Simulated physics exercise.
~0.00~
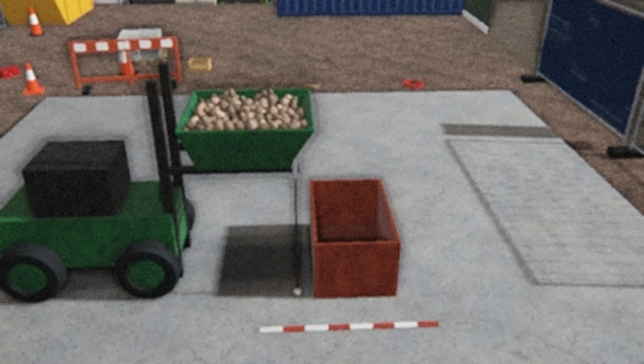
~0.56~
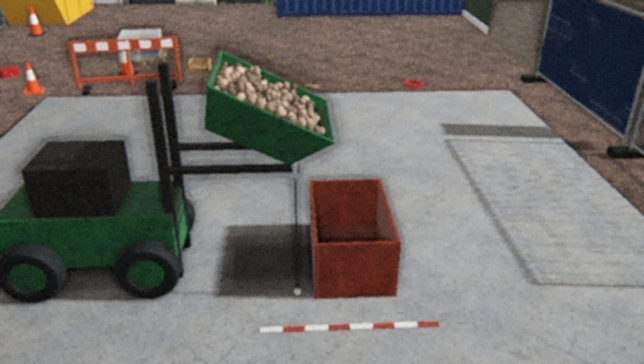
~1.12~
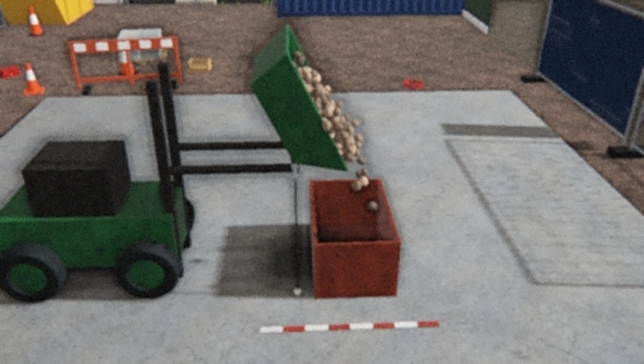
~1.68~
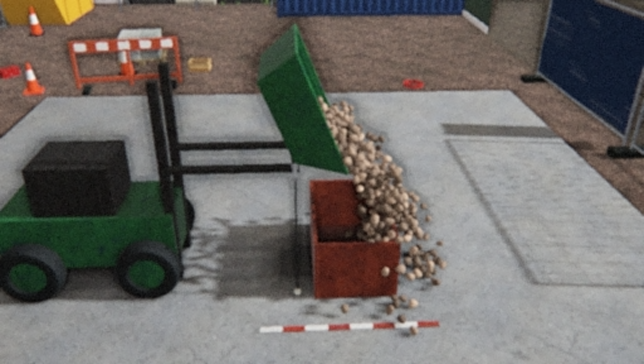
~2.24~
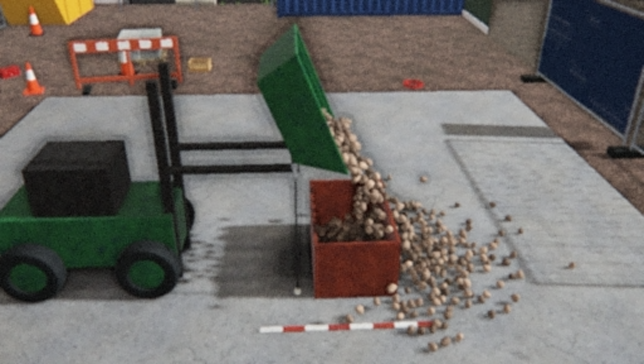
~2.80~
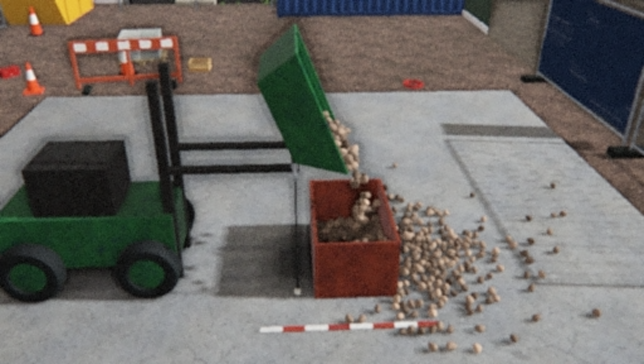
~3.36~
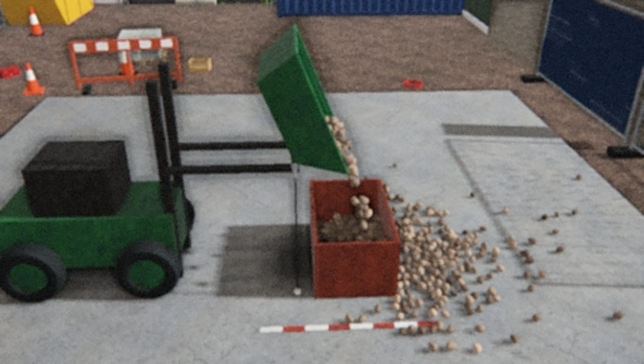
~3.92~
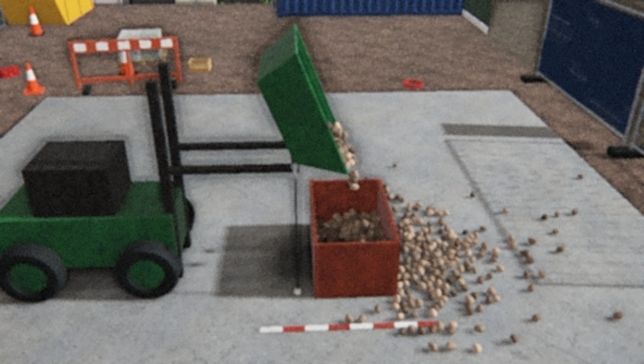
On a concrete pad in a fenced yard, a green forklift tips its raised skip of rounded stones steeply to the right, pouring them toward a red bin; many land inside, others spill across the ground to the right, and some remain at the lip of the tilted skip.
